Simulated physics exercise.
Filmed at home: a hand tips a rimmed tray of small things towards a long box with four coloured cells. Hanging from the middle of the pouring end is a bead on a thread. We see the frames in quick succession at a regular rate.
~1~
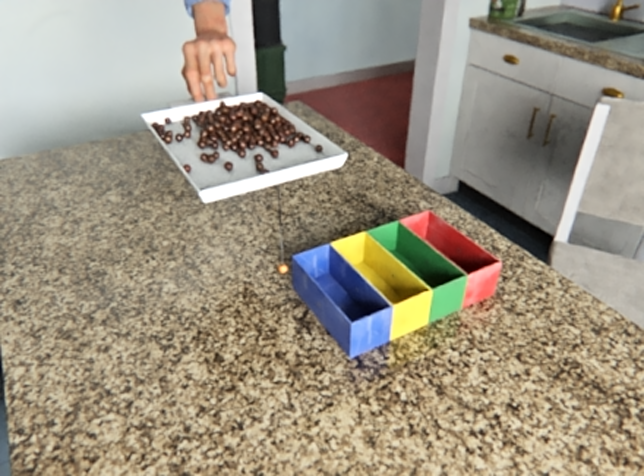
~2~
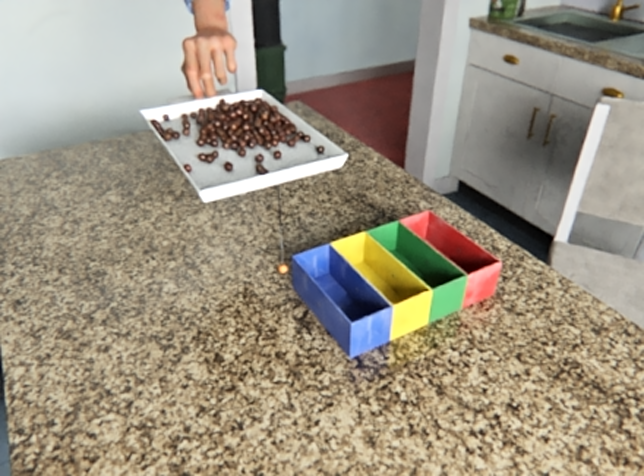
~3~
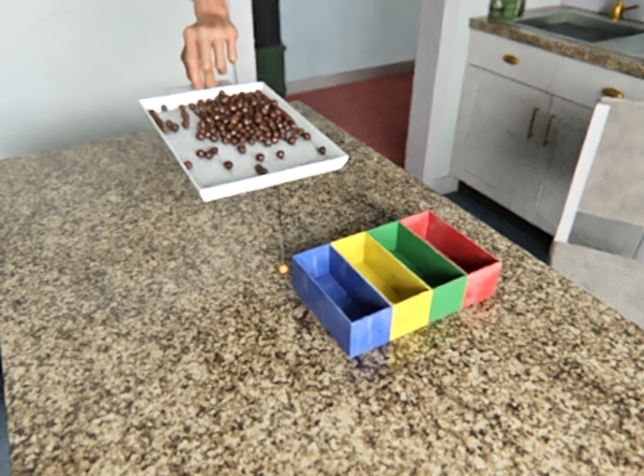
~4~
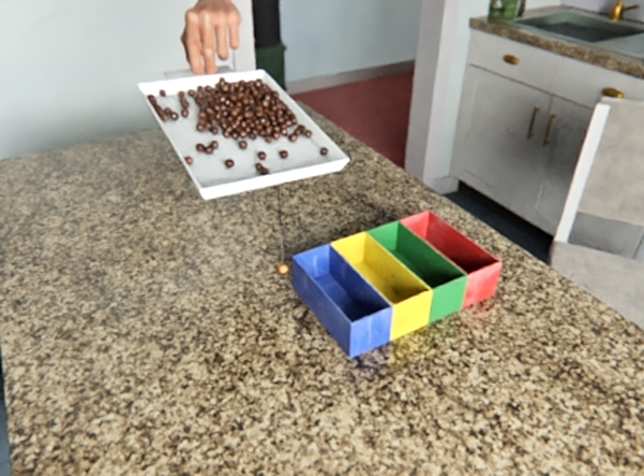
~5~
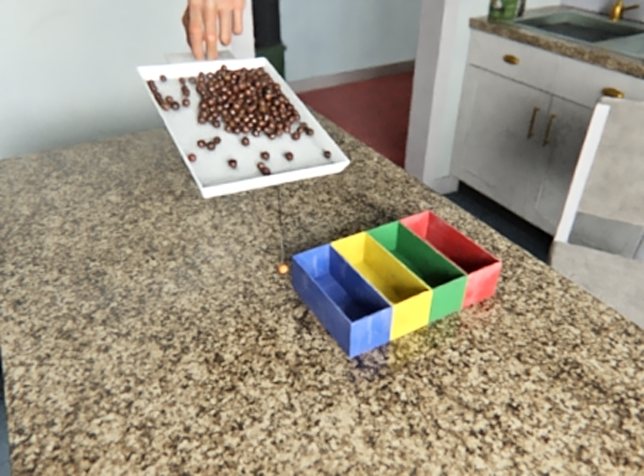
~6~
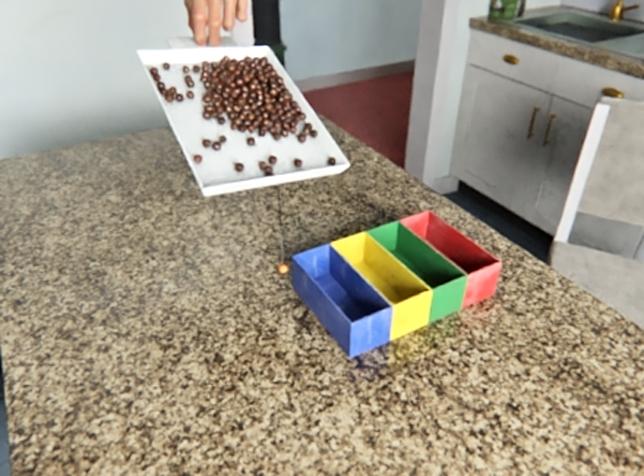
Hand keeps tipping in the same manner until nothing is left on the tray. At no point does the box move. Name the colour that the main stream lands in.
Blue.
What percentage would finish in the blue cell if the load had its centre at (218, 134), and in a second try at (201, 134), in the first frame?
First case: Close to 50 %; second case: Close to 50 %.
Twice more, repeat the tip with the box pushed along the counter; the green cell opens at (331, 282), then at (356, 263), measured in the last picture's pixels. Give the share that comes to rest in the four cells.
You'd see around 90 per cent and then around 90 per cent.
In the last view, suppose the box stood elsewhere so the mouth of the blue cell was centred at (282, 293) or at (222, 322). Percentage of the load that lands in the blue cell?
Roughly 10% the first time and 0% the second time.
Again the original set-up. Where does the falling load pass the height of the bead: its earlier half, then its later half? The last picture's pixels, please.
Around (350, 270) at first; around (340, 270) after that.
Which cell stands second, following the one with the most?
Second comes the yellow one.
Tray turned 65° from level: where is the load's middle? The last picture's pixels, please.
Somewhere about (323, 183).
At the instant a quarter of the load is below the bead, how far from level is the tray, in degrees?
Near 70 degrees.
Just after the last frame, tray tipped steeply; roughly half on the tray; about a tenth in the blue cell; just a few in the yellow cell; roughly a third falling or outside the box.
A moment on, tray tipped past a quarter turn; just a few on the tray; roughly a third in the blue cell; roughly a quarter in the yellow cell; just a few in the green cell; roughly a third falling or outside the box.
Further on, tray tipped past a quarter turn; roughly half in the blue cell; roughly a quarter in the yellow cell; just a few in the green cell; roughly a quarter falling or outside the box.
When it is over, tray tipped past a quarter turn; roughly half in the blue cell; roughly a quarter in the yellow cell; just a few in the green cell; not one in the red cell; roughly a quarter outside the box.
